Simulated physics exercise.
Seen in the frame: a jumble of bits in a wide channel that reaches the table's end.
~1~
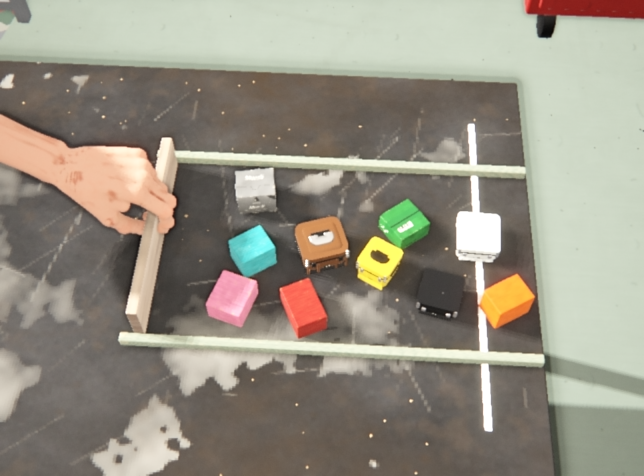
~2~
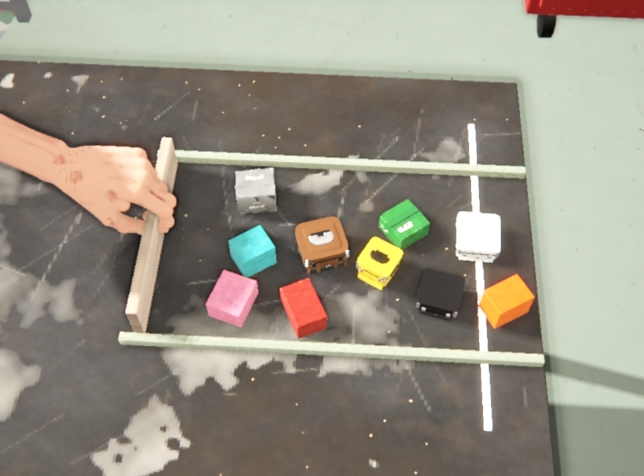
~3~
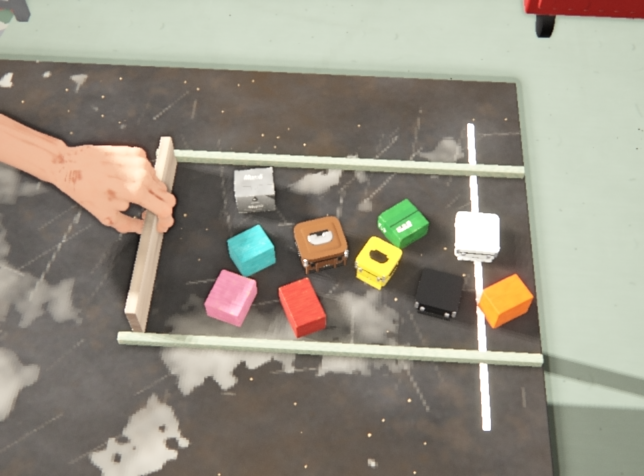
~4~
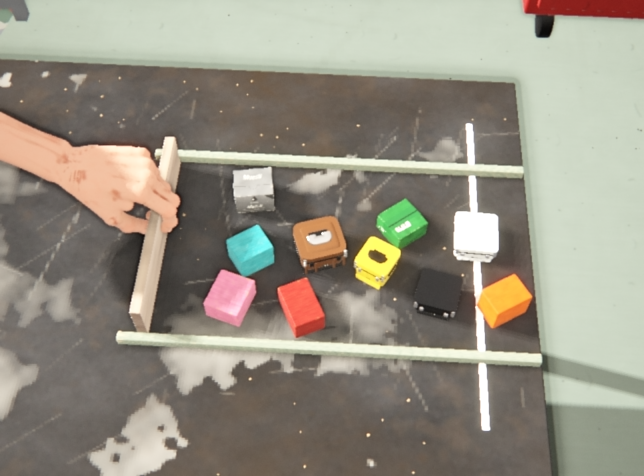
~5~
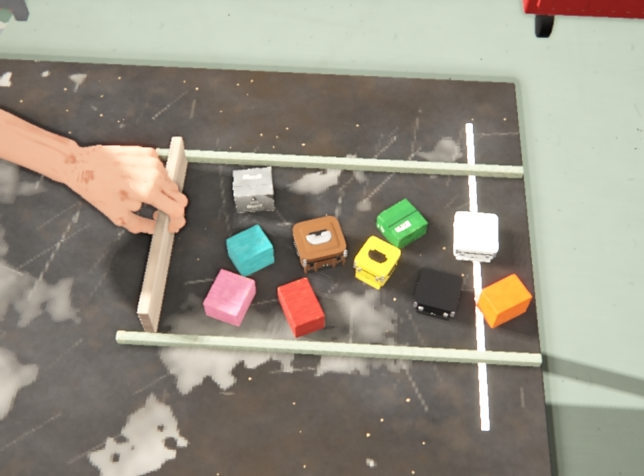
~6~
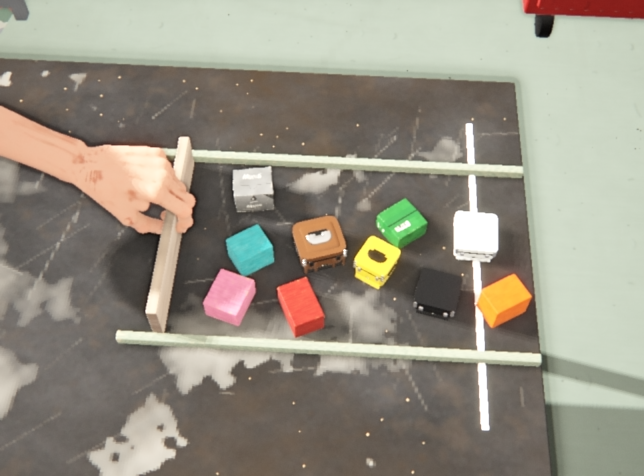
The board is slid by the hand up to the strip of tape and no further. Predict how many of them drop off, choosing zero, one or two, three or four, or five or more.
Three or four drop off.
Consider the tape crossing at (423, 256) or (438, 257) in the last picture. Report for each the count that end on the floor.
The counts would come to 1 and 1.
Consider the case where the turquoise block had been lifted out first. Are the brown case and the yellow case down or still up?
So the brown case is still there and the yellow case goes off the edge.
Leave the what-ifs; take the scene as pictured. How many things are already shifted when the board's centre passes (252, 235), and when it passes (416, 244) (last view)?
First 4, then 10.
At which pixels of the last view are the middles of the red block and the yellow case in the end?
(536, 326) and (533, 275), approximately.
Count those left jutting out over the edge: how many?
The total here is 2.
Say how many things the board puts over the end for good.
Counted up, you get 4.
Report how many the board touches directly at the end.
Looks like 4 of them, all told.
Early on, none off yet; orange block at rest near (503, 301); white case at rest near (475, 237); black case at rest near (437, 294).
A while later, none off yet; orange block at rest near (503, 301); white case at rest near (475, 237); black case moving near (446, 296).
Further along, one off so far; orange block on its side near (565, 344); white case travelled about its own width near (509, 240); black case travelled well along near (525, 296).
Finally, the number that fall off is three or four; lost, green box, black case, white case and orange block.
